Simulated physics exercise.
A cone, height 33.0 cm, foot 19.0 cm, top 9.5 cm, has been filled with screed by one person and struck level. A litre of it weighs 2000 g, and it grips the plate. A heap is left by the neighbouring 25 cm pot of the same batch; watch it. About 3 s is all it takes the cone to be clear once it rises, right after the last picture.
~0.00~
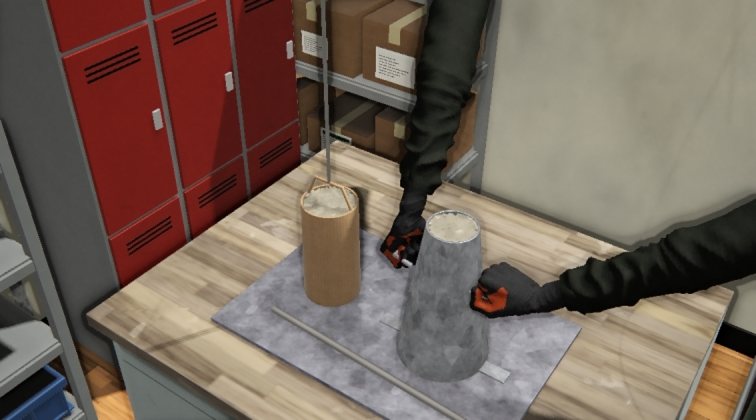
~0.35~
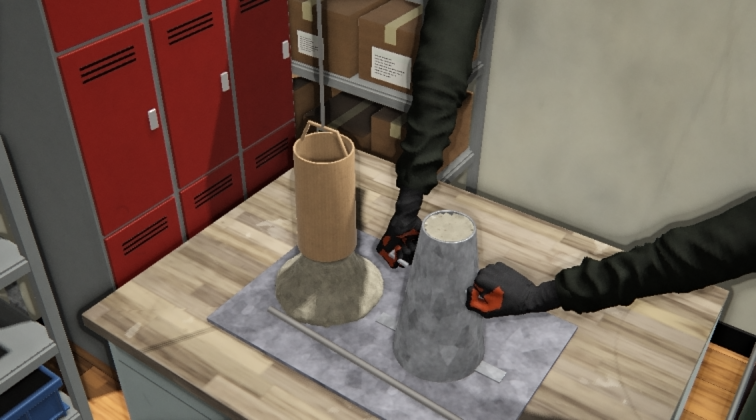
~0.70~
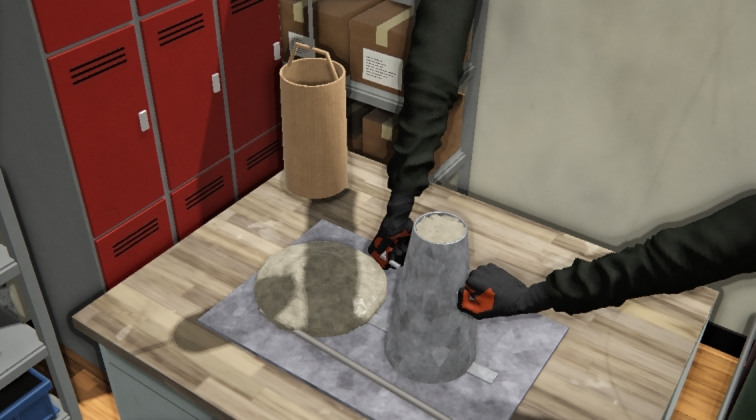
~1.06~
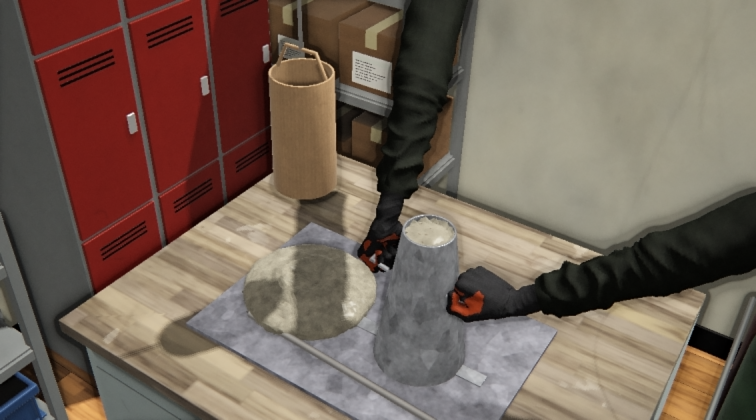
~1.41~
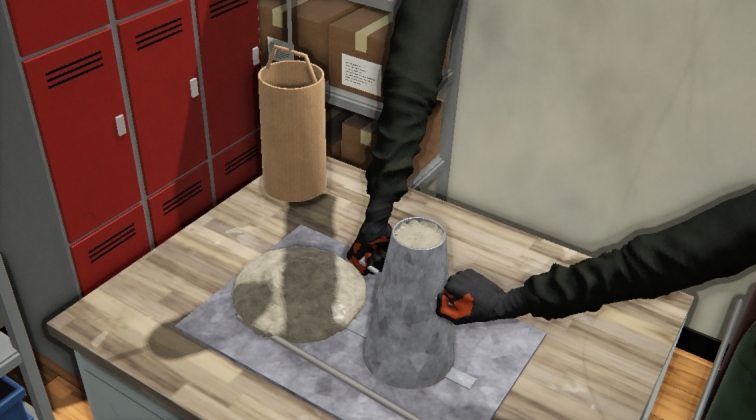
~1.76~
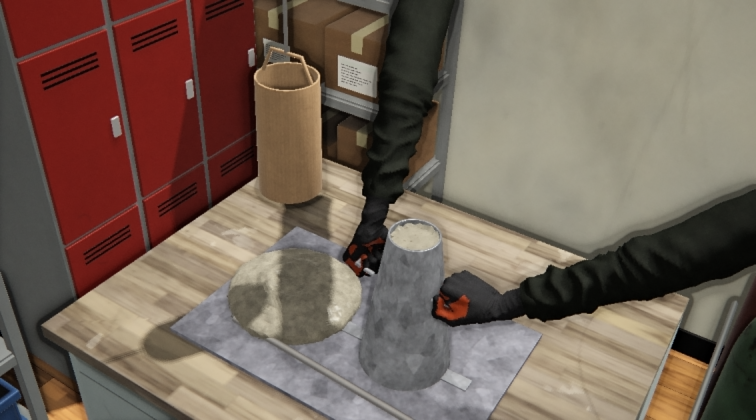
Brown cylindrical pot rising off a pale mix that slumps into a low mound, while gloved hands stay at a filled grey cone.
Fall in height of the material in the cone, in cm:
26 cm.
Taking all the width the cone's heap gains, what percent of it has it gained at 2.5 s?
Around 80 percent of the full gain.
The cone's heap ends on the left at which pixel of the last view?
(312, 356).
After 2.5 s, the cone is up 7.5 cm; the screed has come down 20 cm to 13 cm and is 36 cm wide.
After 3.3 s, the cone is up 21 cm; the screed has come down 26 cm to 7.5 cm and is 40 cm wide.
After 4.0 s, the cone is up 33 cm; the screed has come down 26 cm to 7.4 cm and is 40 cm wide.
After 4.9 s, the cone is clear; the screed has come down 26 cm to 7.4 cm and is 40 cm wide.
After 5.5 s, at rest, the cone is clear; the screed has come down 26 cm to 7.4 cm and is 40 cm wide.
